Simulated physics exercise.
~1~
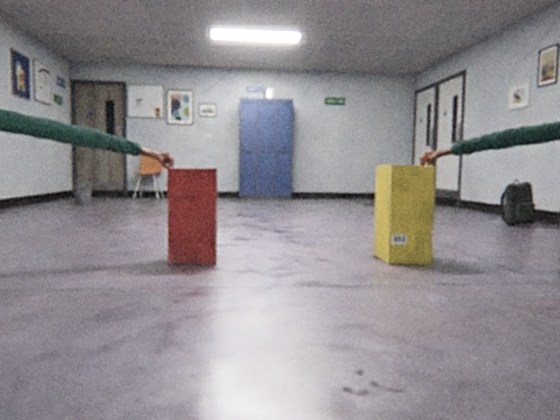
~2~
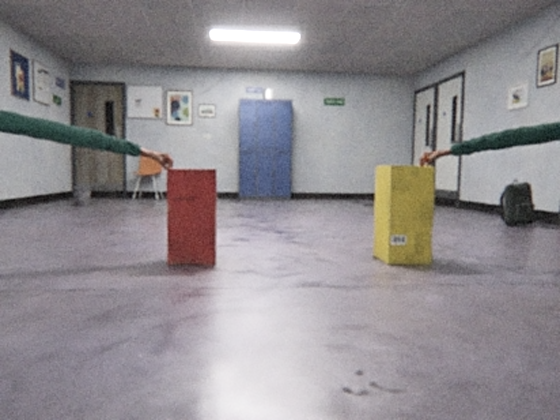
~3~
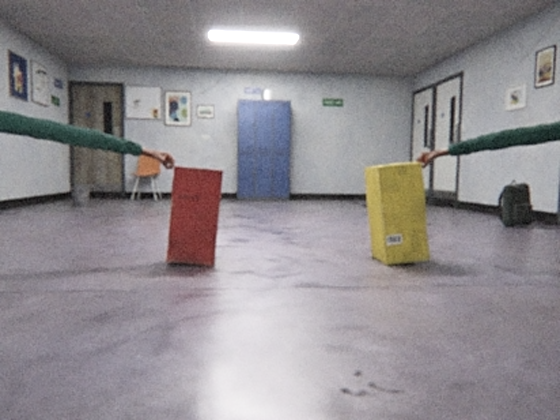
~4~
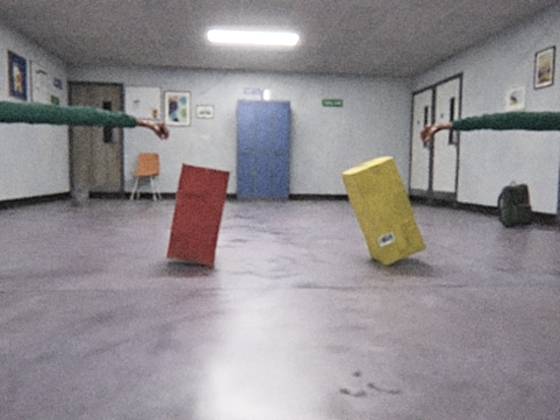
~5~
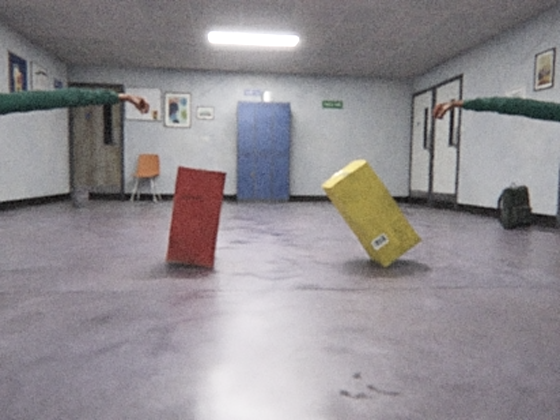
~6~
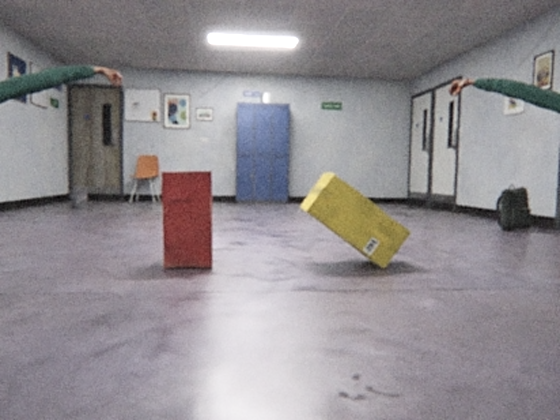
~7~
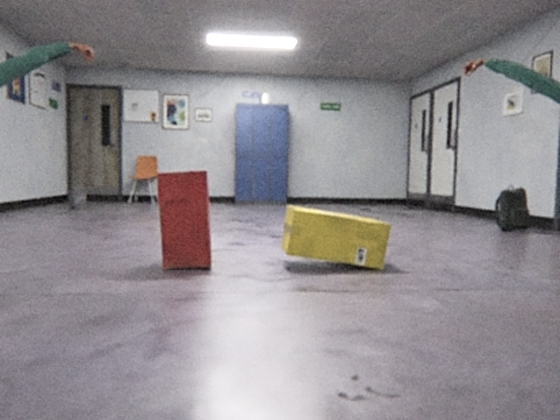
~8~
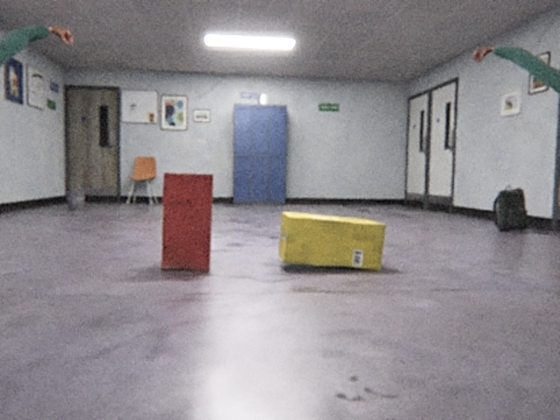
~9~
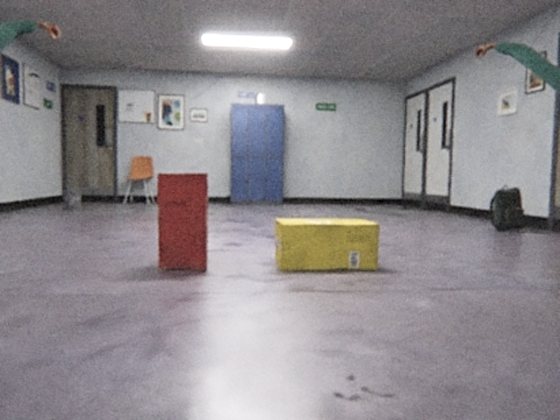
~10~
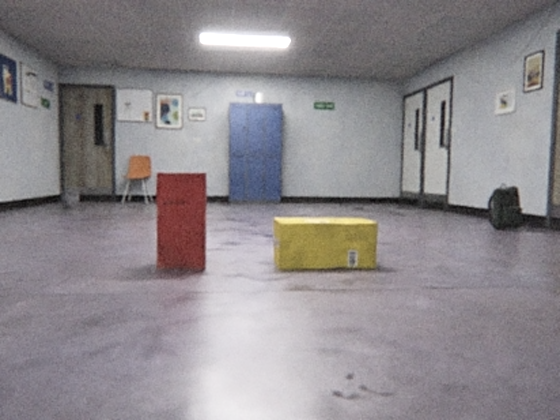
In a plain room with grey walls and a smooth floor, seen from low down by a slightly swaying camera, a red box stands upright left of centre and a yellow parcel stands to the right. Two green-sleeved arms reach in from either side, each with a hand near the top of one. The hands push them inward and draw back, and both lean toward the middle. The red box tilts slightly, then rocks back onto its base. The yellow parcel keeps tipping left and drops onto its side. The arms withdraw, leaving the red box upright and the parcel lying flat.
